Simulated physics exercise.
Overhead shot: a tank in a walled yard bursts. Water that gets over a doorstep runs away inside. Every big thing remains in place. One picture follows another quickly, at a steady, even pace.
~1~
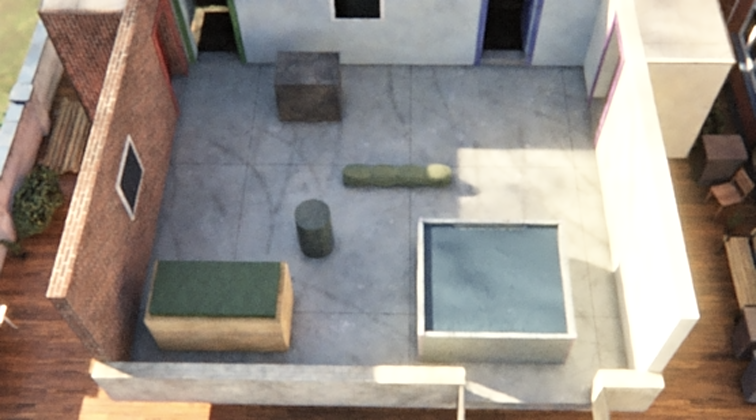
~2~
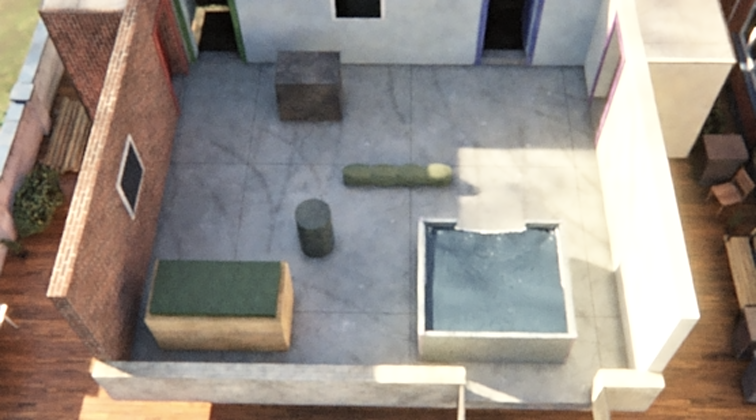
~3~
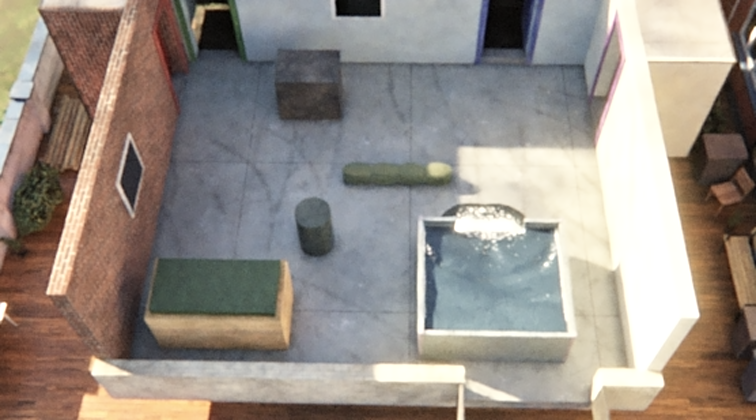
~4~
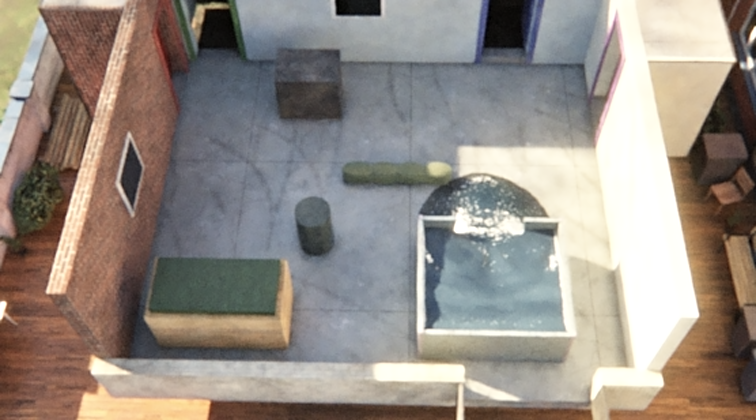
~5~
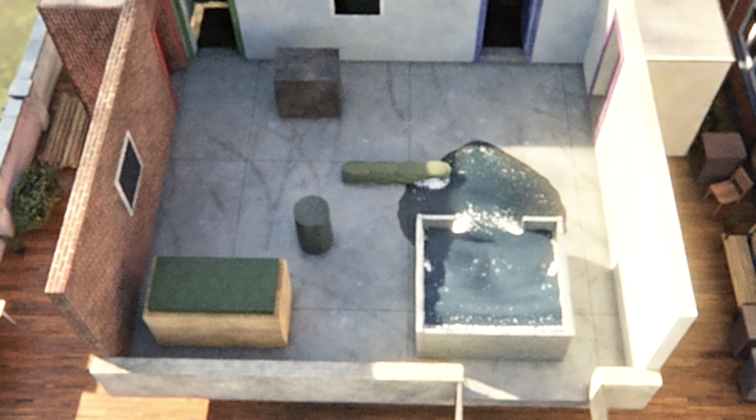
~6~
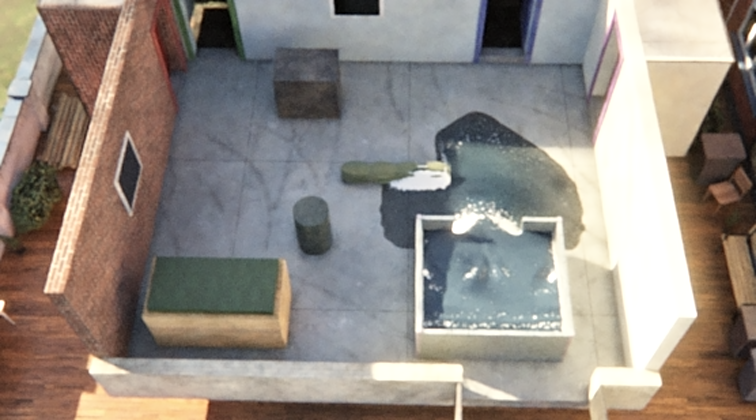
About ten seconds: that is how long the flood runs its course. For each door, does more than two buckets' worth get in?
At the end, the purple door does not exceed two buckets. The green door exceeds two buckets. The blue door exceeds two buckets. The red door exceeds two buckets.
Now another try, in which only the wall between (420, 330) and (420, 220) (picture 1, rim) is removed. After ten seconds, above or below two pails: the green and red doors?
Lab note - green door tops the mark, red door tops the mark.
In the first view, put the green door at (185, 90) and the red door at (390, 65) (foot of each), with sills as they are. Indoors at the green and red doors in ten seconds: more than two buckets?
I'd say green overflows, while red overflows.
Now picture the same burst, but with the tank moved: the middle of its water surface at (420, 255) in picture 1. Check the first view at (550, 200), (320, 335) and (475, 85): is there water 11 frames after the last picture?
Log: Flood; no flood; flood.
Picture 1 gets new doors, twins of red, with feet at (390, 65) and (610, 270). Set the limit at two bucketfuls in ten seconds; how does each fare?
So the first tops it, and then the second doesn't reach it.
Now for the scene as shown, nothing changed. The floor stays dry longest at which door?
I'd go with the red-painted one.
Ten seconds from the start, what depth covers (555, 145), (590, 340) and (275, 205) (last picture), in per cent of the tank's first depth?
In order: About 10, 10 and 8 in a hundred.
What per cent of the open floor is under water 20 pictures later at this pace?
My estimate is roughly 55 percent.
A moment on, water covers 30 % of the floor; the purple door wet at the sill, nothing in, the green door not reached, the blue door under two buckets in, the red door not reached.
Next, water covers 40 % of the floor; the purple door wet at the sill, nothing in, the green door not reached, the blue door over two buckets in, the red door not reached.
Then, water covers 55 % of the floor; the purple door wet at the sill, nothing in, the green door wet at the sill, nothing in, the blue door far over two buckets in, the red door not reached.
Later, water covers 80 % of the floor; the purple door wet at the sill, nothing in, the green door under two buckets in, the blue door far over two buckets in, the red door over two buckets in.
In the end, water covers 95 % of the floor; the purple door wet at the sill, nothing in, the green door over two buckets in, the blue door far over two buckets in, the red door far over two buckets in.
